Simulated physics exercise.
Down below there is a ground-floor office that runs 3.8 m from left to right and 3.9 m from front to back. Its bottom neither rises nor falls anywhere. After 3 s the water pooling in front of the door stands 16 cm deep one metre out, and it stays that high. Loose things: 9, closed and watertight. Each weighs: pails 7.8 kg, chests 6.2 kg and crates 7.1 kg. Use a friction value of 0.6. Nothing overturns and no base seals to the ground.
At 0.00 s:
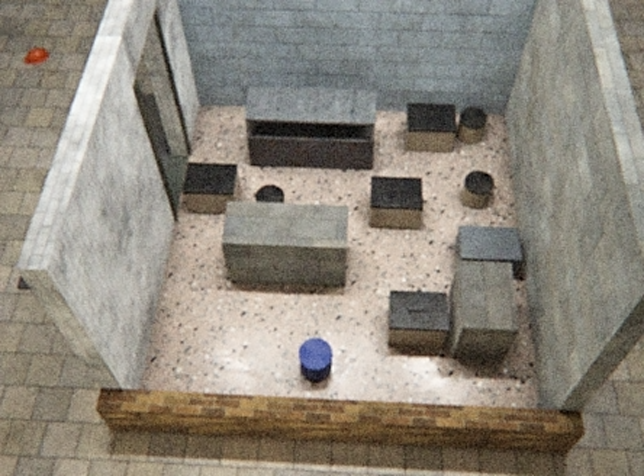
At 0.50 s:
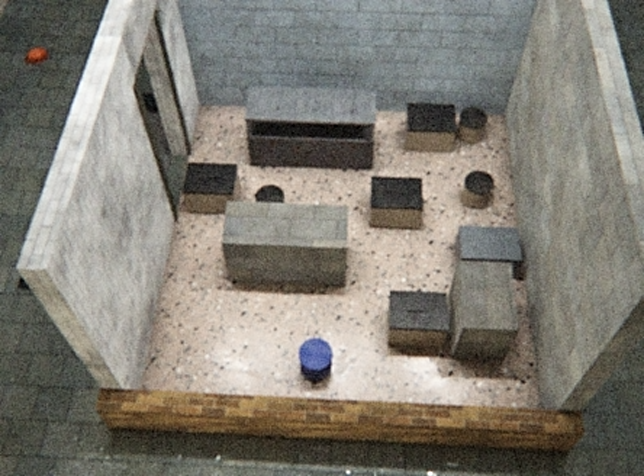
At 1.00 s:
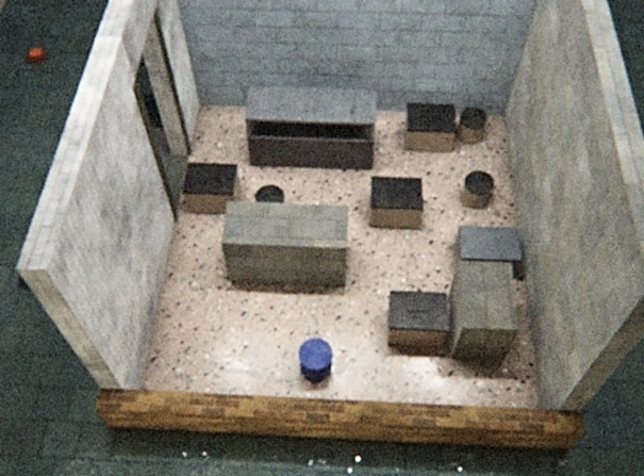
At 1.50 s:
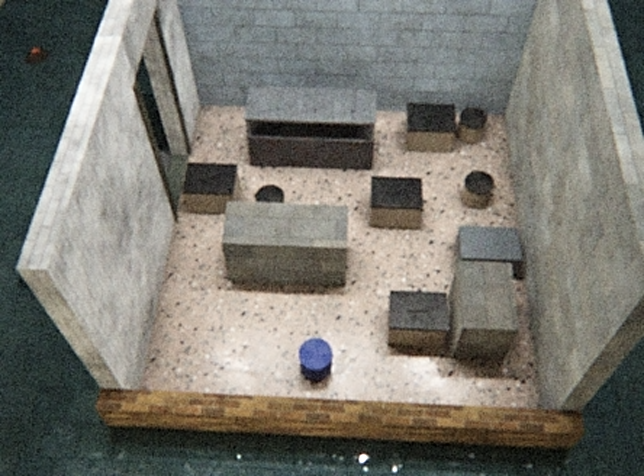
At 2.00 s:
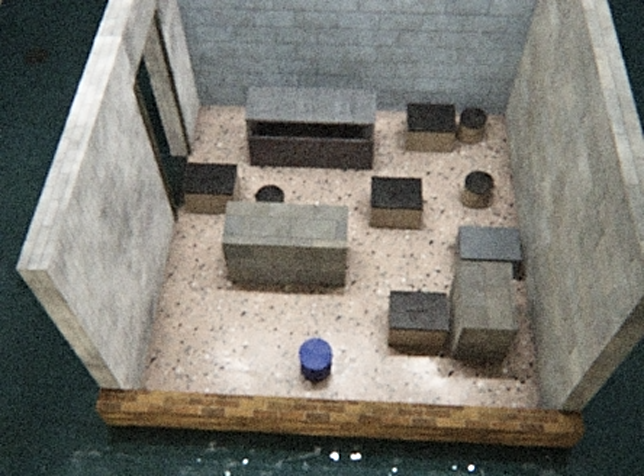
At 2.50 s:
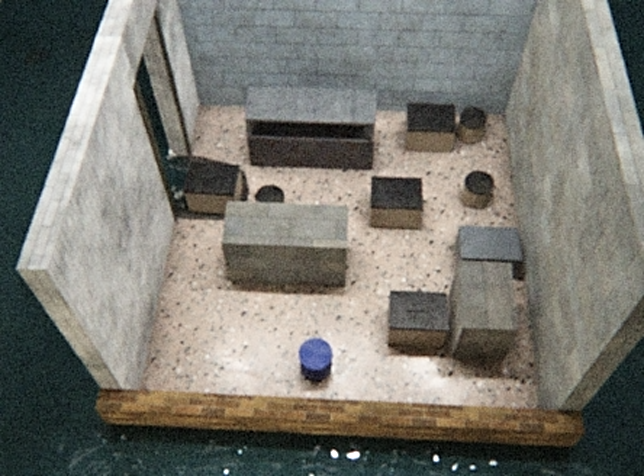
Dark water rises over the paving around a roofless, pale-walled room seen from high above, covering the stones and a small orange object at upper left. Inside on the speckled pinkish floor stand grey benches, dark-topped boxes, round containers and, near the brick front edge, a blue pail. Nothing indoors shifts and the camera stays still, while water finally trickles in at the left doorway.
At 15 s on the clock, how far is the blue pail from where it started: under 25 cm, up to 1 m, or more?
Result: Essentially stationary.
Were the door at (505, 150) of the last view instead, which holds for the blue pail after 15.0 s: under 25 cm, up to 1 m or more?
In that case the blue pail remains where it is.
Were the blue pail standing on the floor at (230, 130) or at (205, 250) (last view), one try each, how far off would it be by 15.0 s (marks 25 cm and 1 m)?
Results in order: It remains near its start; it remains near its start.
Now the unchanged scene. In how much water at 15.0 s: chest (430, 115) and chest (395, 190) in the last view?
10 and 8 cm.
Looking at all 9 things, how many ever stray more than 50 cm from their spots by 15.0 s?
Result: 5.
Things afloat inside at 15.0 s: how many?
5 of them.
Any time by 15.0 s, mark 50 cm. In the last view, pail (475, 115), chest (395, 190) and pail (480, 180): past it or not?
The first is not bigger, the second bigger and the third bigger.
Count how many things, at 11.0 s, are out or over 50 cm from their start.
I get 2.
After 3.5 s the blue pail is near (316, 353), 0.0 m from its start, aground; 0 afloat.
After 6.8 s the blue pail is near (316, 353), 0.0 m from its start, aground; 1 afloat.
After 11.0 s the blue pail is near (316, 353), 0.0 m from its start, aground; 4 afloat.
After 15.0 s the blue pail is near (315, 353), 0.0 m from its start, aground; 5 afloat.
